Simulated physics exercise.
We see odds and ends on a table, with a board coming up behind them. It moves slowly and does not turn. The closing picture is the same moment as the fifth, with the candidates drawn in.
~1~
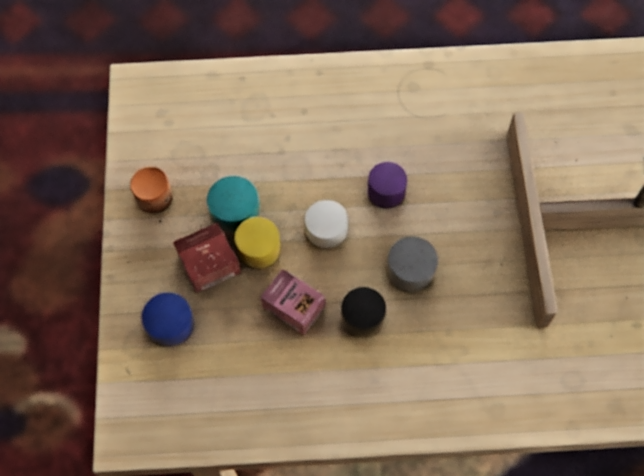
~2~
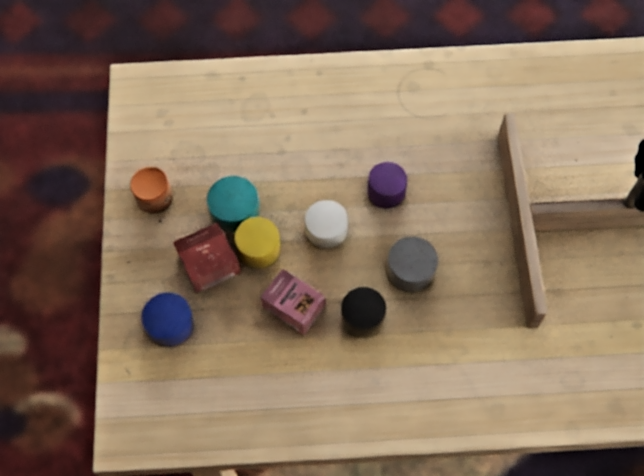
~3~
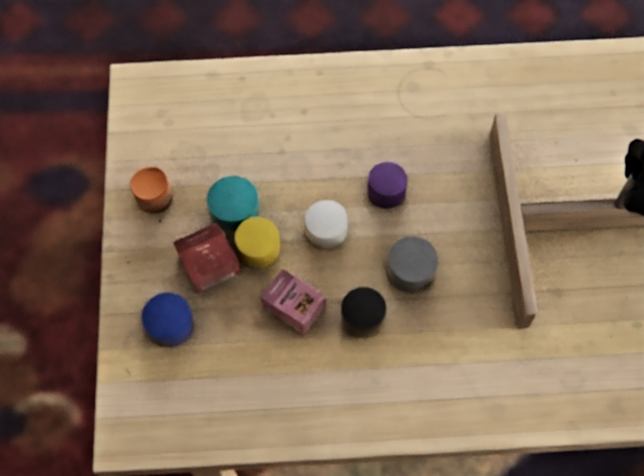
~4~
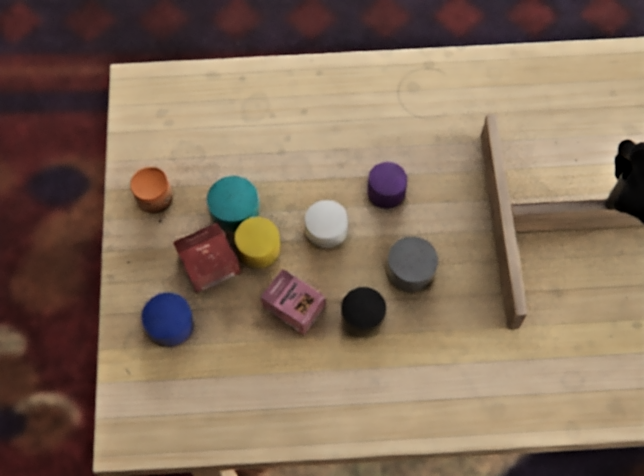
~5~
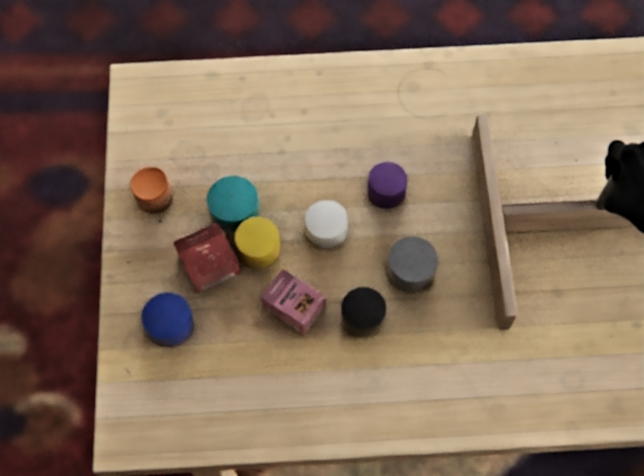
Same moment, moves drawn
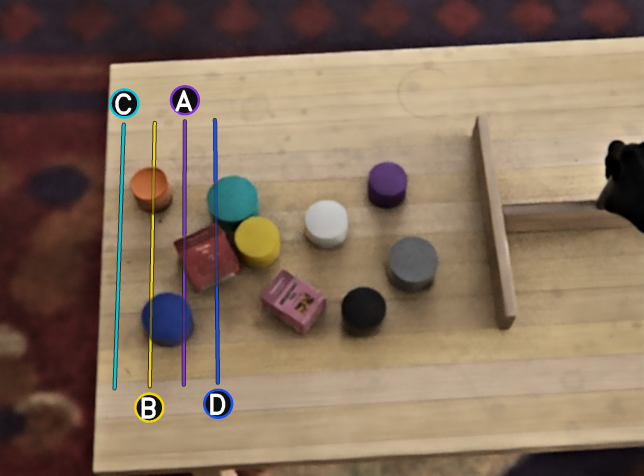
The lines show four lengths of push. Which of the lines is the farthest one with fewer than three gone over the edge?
A is the last line within the limit.
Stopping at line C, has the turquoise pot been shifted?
By then, yes.
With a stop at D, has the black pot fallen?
By then, no.
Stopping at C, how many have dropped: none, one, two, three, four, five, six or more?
By then, six or more.
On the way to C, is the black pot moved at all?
By then, yes.
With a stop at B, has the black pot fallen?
No.
On the copy, A at (184, 245); B at (152, 247); C at (119, 248); D at (216, 243).
On A. First, board (385, 216); purple tin (354, 187); grey pot (356, 268).
Then, board (272, 222); blue pot (163, 321); red box (164, 264).
Finally, board (184, 227); orange tub over the edge; red box over the edge; two fallen.
By contrast, B drops six; C drops ten; D is within the limit but short.
